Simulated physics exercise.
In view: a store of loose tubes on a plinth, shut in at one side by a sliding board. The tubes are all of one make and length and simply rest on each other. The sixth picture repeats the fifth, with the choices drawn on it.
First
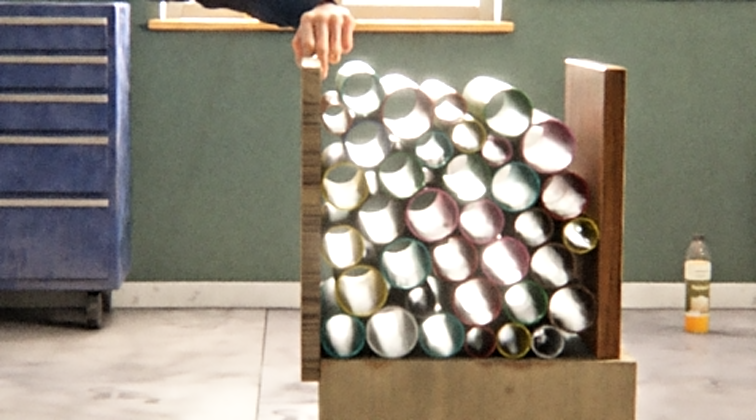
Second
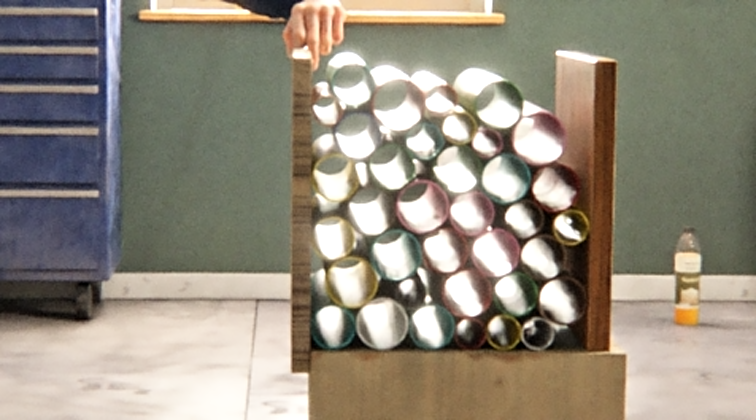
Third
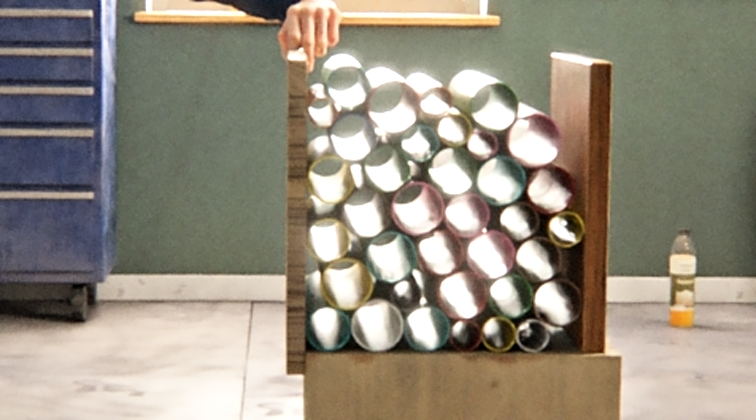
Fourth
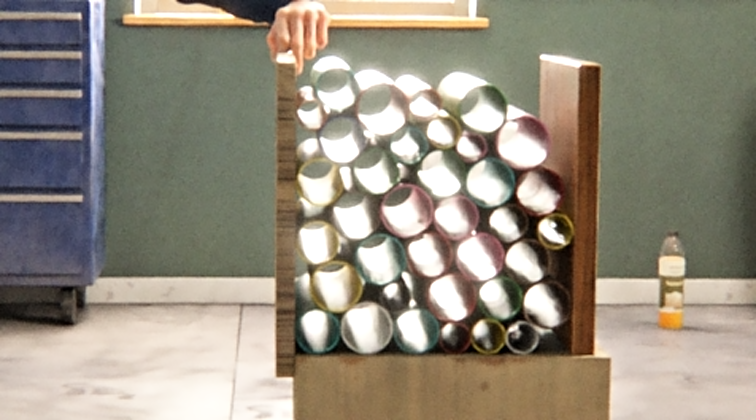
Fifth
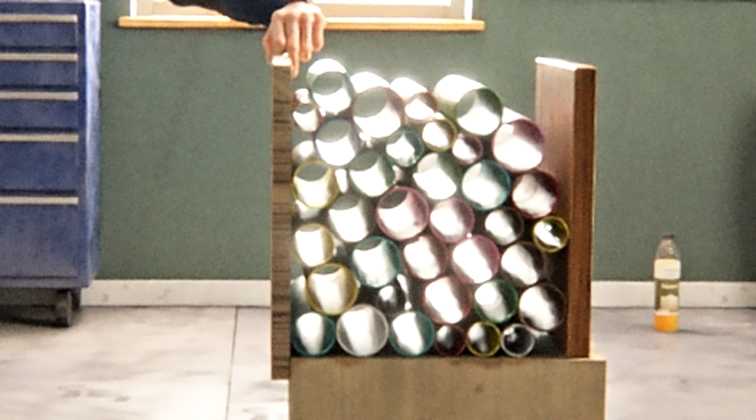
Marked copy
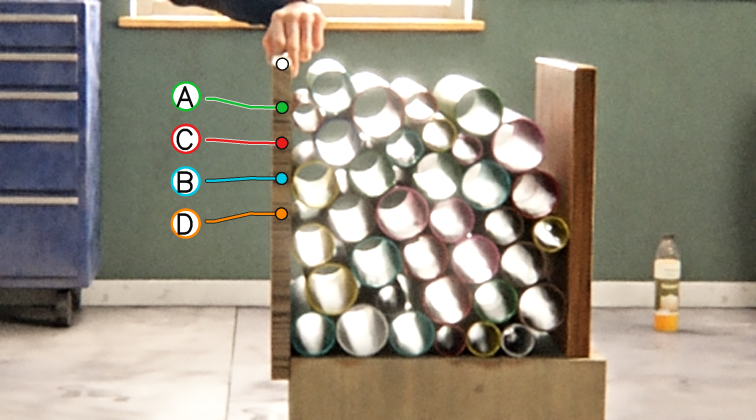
In a room with a green wall and a blue drawer cabinet at left, loose tubes lie piled on a plinth between two upright boards, a hand resting atop the left one. The whole view shifts slightly leftward, while the hand, board and tubes show no clear movement of their own.
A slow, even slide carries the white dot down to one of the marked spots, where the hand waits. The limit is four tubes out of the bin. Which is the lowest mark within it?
Down to D.
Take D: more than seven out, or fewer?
Fewer than seven.
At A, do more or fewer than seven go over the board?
Fewer than seven.
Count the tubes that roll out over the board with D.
At D the number is two.
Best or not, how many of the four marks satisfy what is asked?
Four of them.
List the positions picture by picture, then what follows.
In the first picture, a turquoise tube (343, 336); a green tube (526, 302).
In the second picture, a green tube (516, 294); a brown tube (543, 258).
In the third picture, a yellow tube (566, 229); a red tube (551, 190).
In the fourth picture, a pink tube (472, 147); an orange tube (426, 104).
In the fifth picture, side board (280, 205); a turquoise tube (313, 334).
On the copy, A at (282, 107); B at (282, 178); C at (282, 143); D at (281, 214); the white dot at (282, 64).
On D. First, top of the board (292, 132).
Then, top of the board (292, 209).
Finally, top of the board (292, 213), two out over the board.
By contrast, A none out over the board; B one out over the board; C none out over the board.
